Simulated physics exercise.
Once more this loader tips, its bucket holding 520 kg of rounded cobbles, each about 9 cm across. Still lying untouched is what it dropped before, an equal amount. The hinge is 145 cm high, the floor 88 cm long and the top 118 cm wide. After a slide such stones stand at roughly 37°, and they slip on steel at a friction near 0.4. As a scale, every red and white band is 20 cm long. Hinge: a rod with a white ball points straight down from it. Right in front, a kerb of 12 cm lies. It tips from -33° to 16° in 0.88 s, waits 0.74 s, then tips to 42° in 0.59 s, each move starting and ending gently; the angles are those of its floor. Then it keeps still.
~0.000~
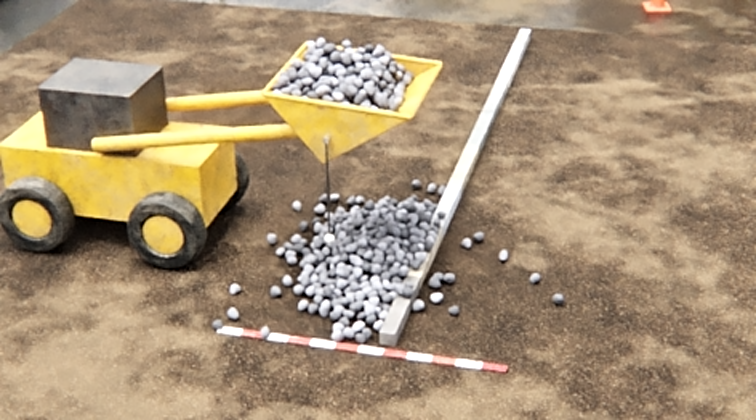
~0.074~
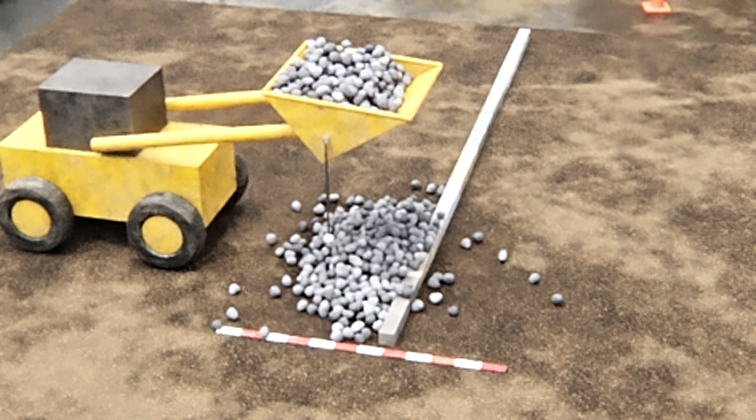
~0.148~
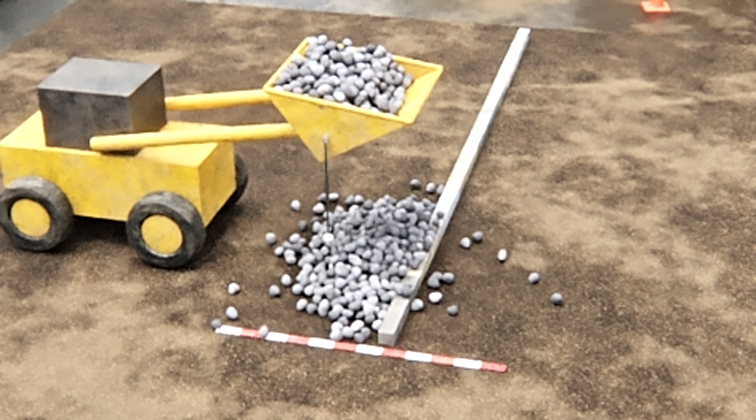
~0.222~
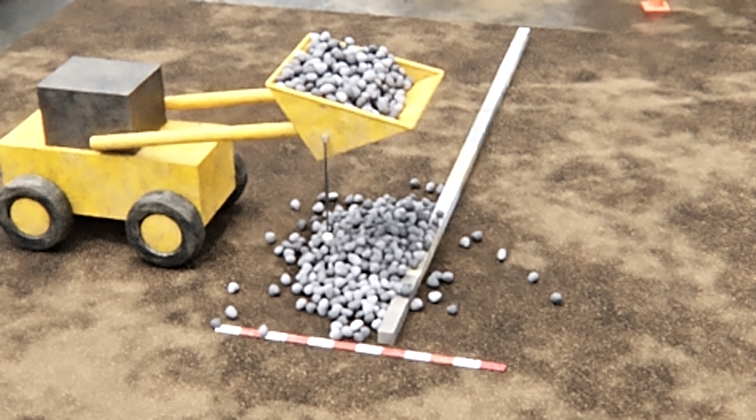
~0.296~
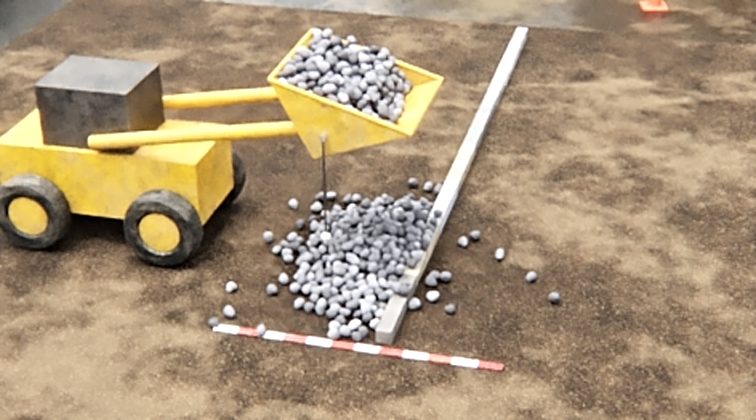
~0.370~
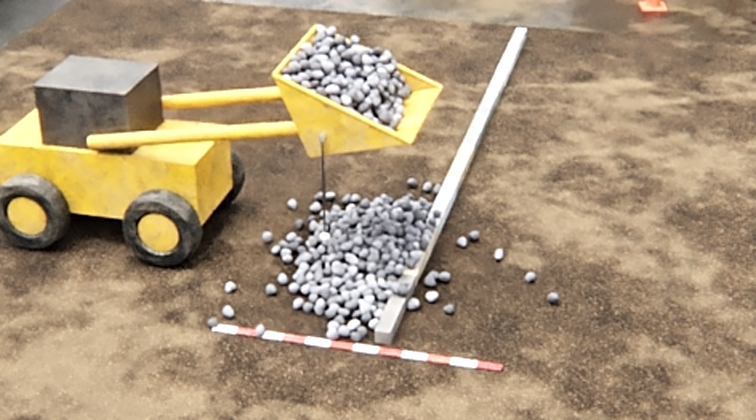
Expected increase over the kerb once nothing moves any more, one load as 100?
About 91 in every hundred.
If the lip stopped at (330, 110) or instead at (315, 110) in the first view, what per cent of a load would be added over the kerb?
Near 25 per cent from the first place, 10 from the second.
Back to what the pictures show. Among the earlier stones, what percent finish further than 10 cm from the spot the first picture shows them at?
I'd put it at about 0 per cent.
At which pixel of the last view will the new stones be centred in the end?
I'd put their centre close to (465, 255).
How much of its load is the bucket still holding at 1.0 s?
Held: Around 95 % of the load.
After 0.7 s the floor is at 8°; in per cent of one load, 100 in the bucket, 99 on this side of the kerb, 2 over the kerb; the foremost stones are at (480, 273).
After 1.0 s the floor is at 16°; in per cent of one load, 97 in the bucket, 101 on this side of the kerb, 3 over the kerb; the foremost stones are at (480, 273).
After 2.7 s the floor is at 42°; in per cent of one load, 0 in the bucket, 113 on this side of the kerb, 88 over the kerb; the foremost stones are at (608, 270).
After 5.4 s the floor is at 42°; in per cent of one load, 0 in the bucket, 108 on this side of the kerb, 93 over the kerb; the foremost stones are at (609, 281). Net gain over the kerb, 91.
